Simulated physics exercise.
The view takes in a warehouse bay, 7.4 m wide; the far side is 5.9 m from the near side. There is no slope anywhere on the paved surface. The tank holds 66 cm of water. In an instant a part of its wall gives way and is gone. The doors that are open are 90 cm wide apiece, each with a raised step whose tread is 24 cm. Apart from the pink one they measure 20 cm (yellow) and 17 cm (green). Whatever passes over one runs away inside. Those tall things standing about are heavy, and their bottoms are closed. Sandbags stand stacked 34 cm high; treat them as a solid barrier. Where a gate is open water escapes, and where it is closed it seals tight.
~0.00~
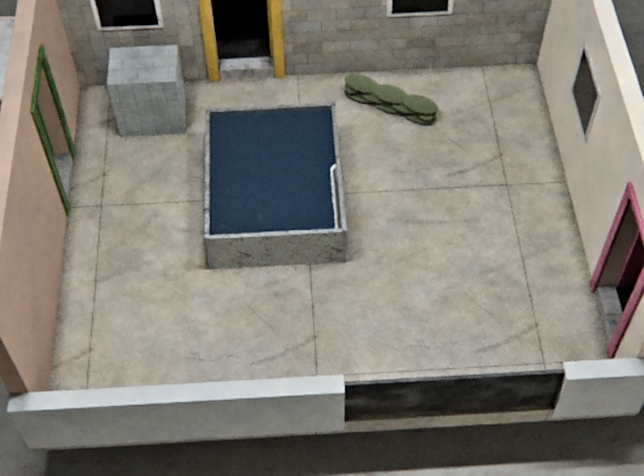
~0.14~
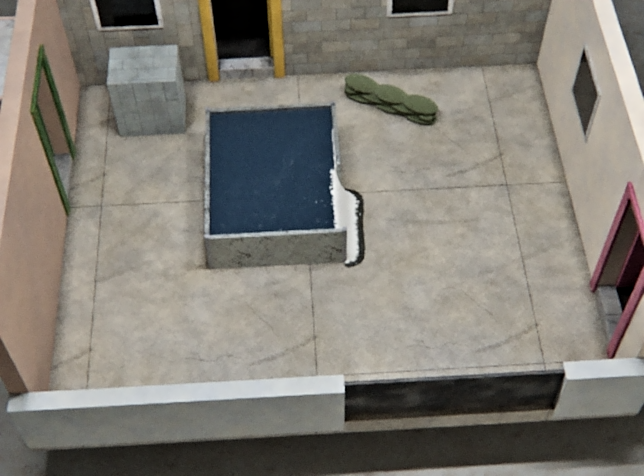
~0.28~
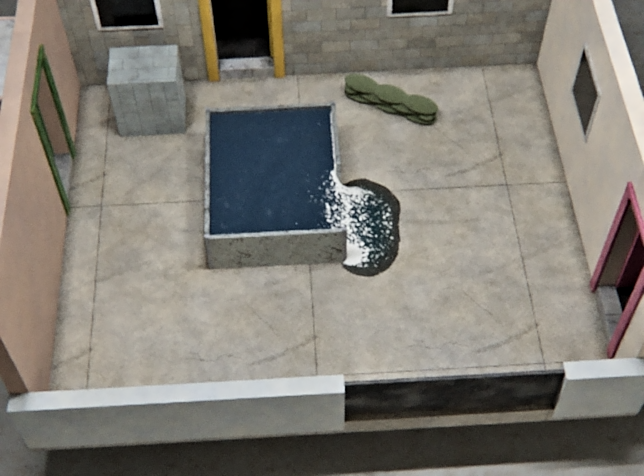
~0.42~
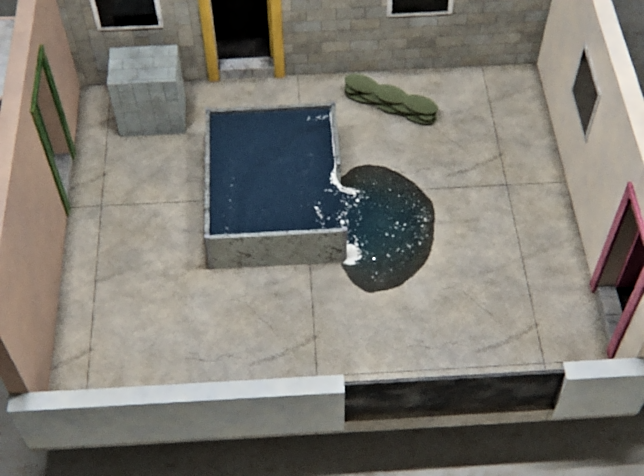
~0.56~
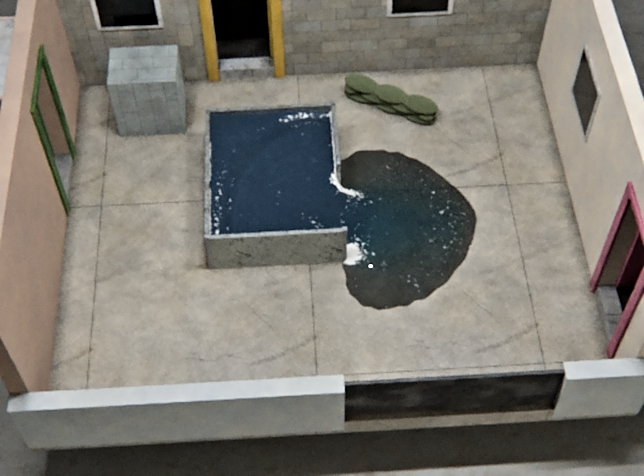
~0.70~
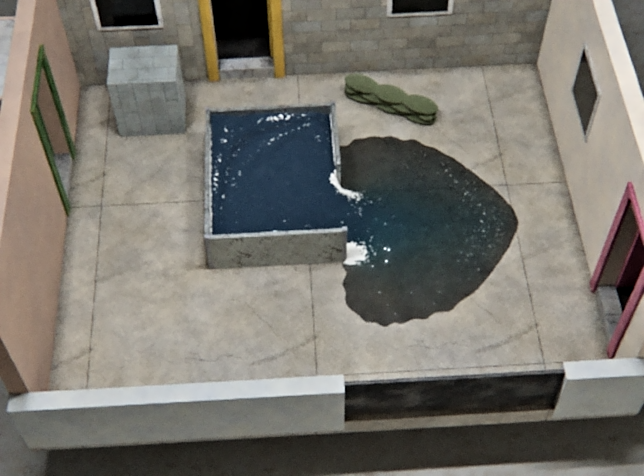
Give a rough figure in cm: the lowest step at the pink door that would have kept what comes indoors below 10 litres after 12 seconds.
I would say 21 cm.
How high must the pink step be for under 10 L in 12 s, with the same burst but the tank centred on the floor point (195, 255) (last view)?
A minimum of about 26 cm.
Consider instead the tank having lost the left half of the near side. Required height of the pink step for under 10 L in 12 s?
Then 11.5 cm.
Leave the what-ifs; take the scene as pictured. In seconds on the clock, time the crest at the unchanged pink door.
Roughly at 3.2 s.
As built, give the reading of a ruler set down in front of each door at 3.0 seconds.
Yellow 0, pink 22, green 0 cm.
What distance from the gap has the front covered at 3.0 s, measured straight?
Near 4.6 metres, give or take.
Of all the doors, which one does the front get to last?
That's the green door.
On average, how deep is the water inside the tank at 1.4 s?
About 45 centimetres on average.
After 1.4 s water covers 30 % of the floor, deepest (35 cm) near (354, 233); it has not reached the pink door.
After 3.0 s water covers 40 % of the floor, deepest (30 cm) near (616, 376); 22 cm at the pink door, 14 litres in over its 17 cm step.
After 12.0 s water covers 95 % of the floor, deepest (10 cm) near (78, 116); 9 cm at the pink door, 32 litres in over its 17 cm step.
At the pink door as built, the water arrived by 1.6 s and peaked near 24 cm at 3.2 s.
With a step of 19.5 cm, 17 litres would have come in within the 12 s; with 26 cm, 2 litres. So under 10 litres takes about 21 cm.
